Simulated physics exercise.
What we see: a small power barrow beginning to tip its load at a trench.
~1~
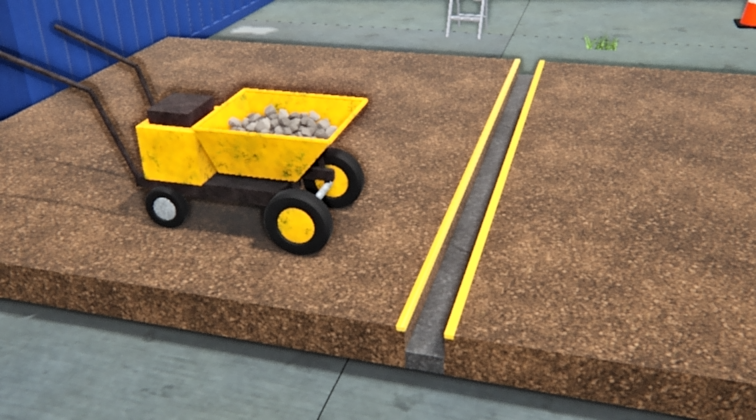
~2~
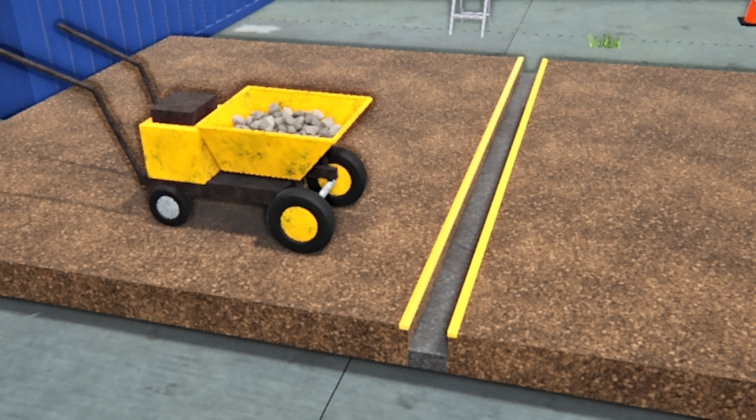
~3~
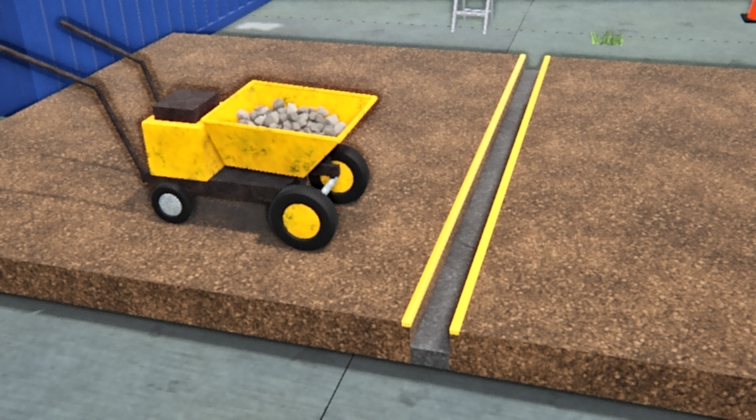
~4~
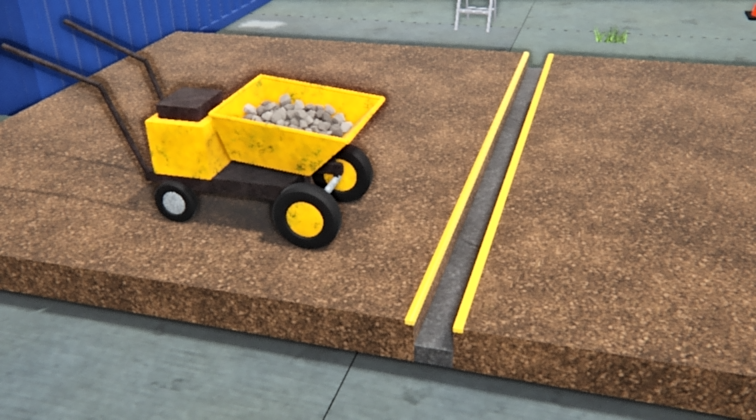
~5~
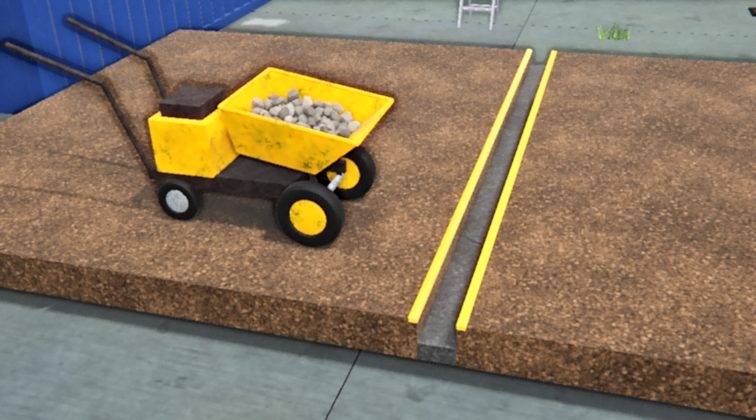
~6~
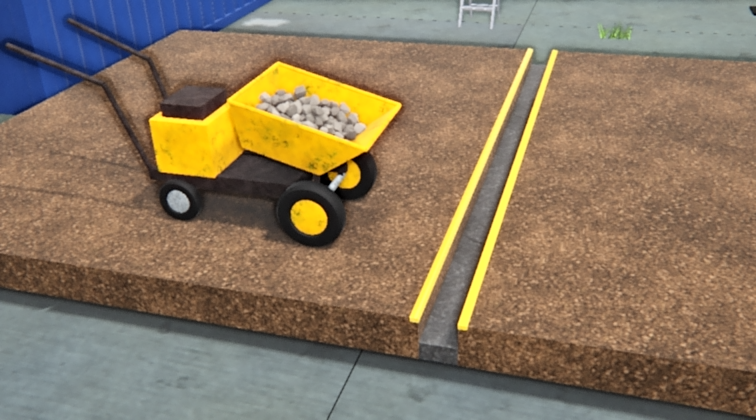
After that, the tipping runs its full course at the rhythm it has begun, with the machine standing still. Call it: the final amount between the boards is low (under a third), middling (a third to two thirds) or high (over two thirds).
Middling.
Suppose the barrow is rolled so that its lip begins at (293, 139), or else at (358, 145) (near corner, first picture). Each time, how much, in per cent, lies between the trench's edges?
The first gives 10 %, the second 60 %.
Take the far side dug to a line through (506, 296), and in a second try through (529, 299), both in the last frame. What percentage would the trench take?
First one: 50 per cent; second one: 50 per cent.
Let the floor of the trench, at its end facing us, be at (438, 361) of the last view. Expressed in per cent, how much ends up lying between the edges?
I'd put it at about 50 in a hundred.
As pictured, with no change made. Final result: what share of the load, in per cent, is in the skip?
Roughly 30 in a hundred.
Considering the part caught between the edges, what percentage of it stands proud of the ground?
Estimate: Near 10 in a hundred.
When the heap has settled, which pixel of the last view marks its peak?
I'd put the summit somewhere around pixel (447, 223).
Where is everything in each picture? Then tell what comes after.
Lip of the skip at (329, 142), level; top of the load at (281, 133), broken stones; first edge of the trench at (415, 293); far edge at (461, 300), the trench under half as wide as the skip, and about half as deep as wide, in the first picture.
Lip of the skip at (333, 141), level; top of the load at (285, 131), in the second picture.
Lip of the skip at (339, 140), tipped barely; top of the load at (285, 119), in the third picture.
Lip of the skip at (347, 142), tipped a little; top of the load at (280, 116), in the fourth picture.
Lip of the skip at (357, 144), tipped a little; top of the load at (284, 113), in the fifth picture.
Lip of the skip at (365, 150), tipped clearly; top of the load at (287, 108); first edge of the trench at (428, 284); far edge at (474, 291), in the sixth picture.
Soon, skip tipped steeply; all in the skip.
A while on, skip tipped right over; most in the skip; about a quarter short of the trench; a small part in or heaped over the trench; a stray few falling.
Towards the end, skip tipped right over; about a third in the skip; about a quarter short of the trench; about half in or heaped over the trench; a stray few beyond it.
Finally, skip tipped right over; about a third in the skip; about a quarter short of the trench; about half in or heaped over the trench; a stray few beyond it.
